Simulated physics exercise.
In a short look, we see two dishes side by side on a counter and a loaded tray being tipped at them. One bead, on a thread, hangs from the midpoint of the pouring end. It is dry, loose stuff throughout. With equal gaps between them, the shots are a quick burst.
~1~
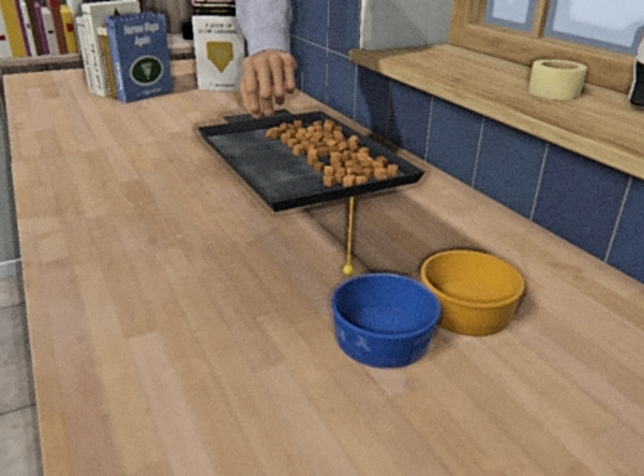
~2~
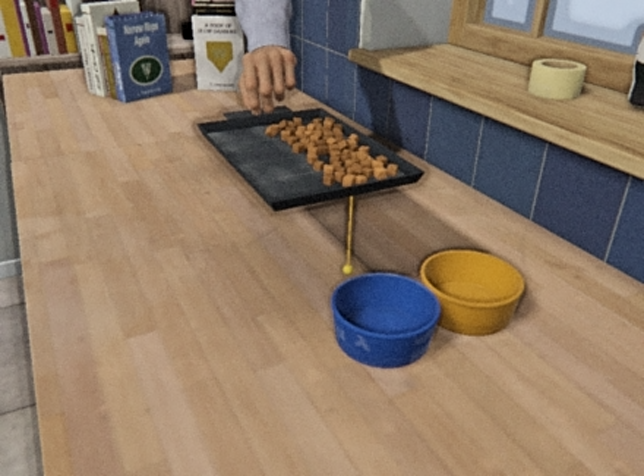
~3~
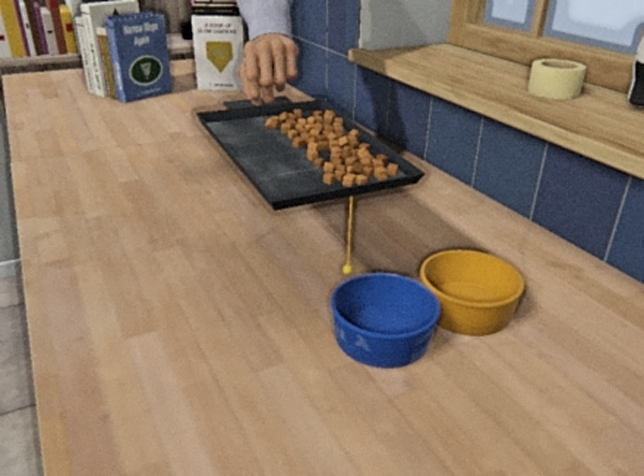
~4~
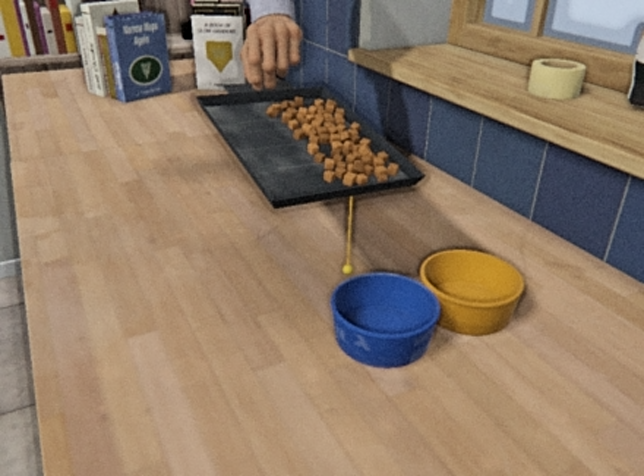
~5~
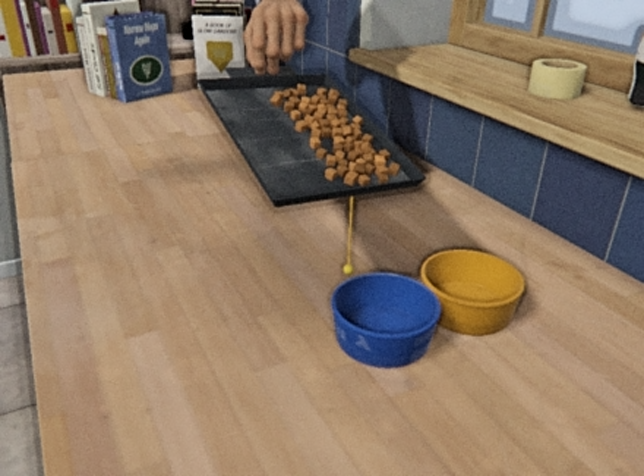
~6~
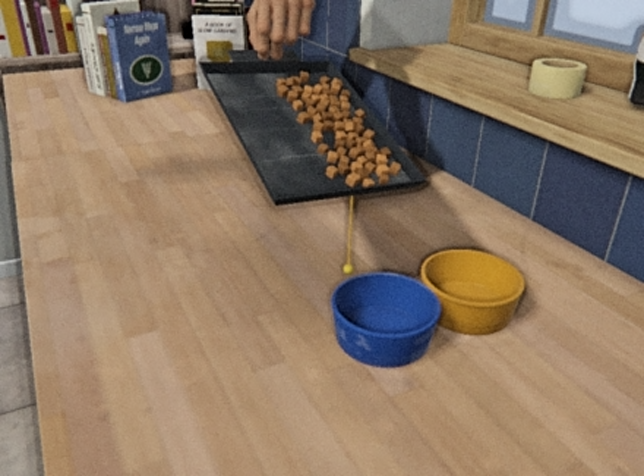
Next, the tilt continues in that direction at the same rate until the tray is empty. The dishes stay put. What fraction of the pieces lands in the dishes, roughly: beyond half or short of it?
Beyond half.
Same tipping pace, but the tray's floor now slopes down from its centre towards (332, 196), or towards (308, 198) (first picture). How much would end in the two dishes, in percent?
About 50 % and 10 %.
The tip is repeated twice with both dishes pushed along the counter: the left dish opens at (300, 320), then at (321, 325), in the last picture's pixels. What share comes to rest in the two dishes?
Respectively 70 percent and 80 percent.
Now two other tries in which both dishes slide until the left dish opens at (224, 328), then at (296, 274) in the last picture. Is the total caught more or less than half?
Result, first place: Not as much as half; second place: Not as much as half.
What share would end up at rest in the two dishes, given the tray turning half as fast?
I'd put it at some 80 per cent.
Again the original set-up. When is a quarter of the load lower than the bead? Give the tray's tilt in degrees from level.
At some 95 degrees.
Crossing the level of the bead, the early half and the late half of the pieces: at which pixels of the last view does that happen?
I'd place the first part at (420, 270) and the rest at (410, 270).
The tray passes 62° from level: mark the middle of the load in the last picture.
Look close to (383, 162) in the last picture.
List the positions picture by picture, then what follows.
The first frame shows corners of the pouring end near (275, 199) and (418, 171), level; middle of the load near (334, 151), brown sugar cubes; left dish near (414, 347); right dish near (503, 316); bead on its thread near (348, 270).
The second frame shows corners of the pouring end near (275, 198) and (418, 171), level; middle of the load near (334, 150).
The third frame shows corners of the pouring end near (275, 198) and (418, 172), tipped barely, lowest at the right corner; middle of the load near (334, 145).
The fourth frame shows corners of the pouring end near (276, 197) and (418, 174), tipped a little, lowest at the right corner; middle of the load near (335, 139).
The fifth frame shows corners of the pouring end near (277, 196) and (419, 175), tipped clearly, lowest at the right corner; middle of the load near (337, 133).
The sixth frame shows corners of the pouring end near (278, 195) and (420, 177), tipped clearly, lowest at the right corner; middle of the load near (339, 127), a little on the move; left dish near (414, 346); right dish near (503, 315).
Shortly afterwards, tray tipped steeply; all but a few on the tray; only a few in the right dish; a little in the air.
Next, tray tipped right over; near a third on the tray; near a quarter in the left dish; near a quarter in the right dish; a little outside both; near a quarter in the air.
Some moments later, tray tipped past a quarter turn; near half in the left dish; near a third in the right dish; near a quarter outside both.
In the end, tray tipped past a quarter turn; near half in the left dish; near a third in the right dish; near a quarter outside both.
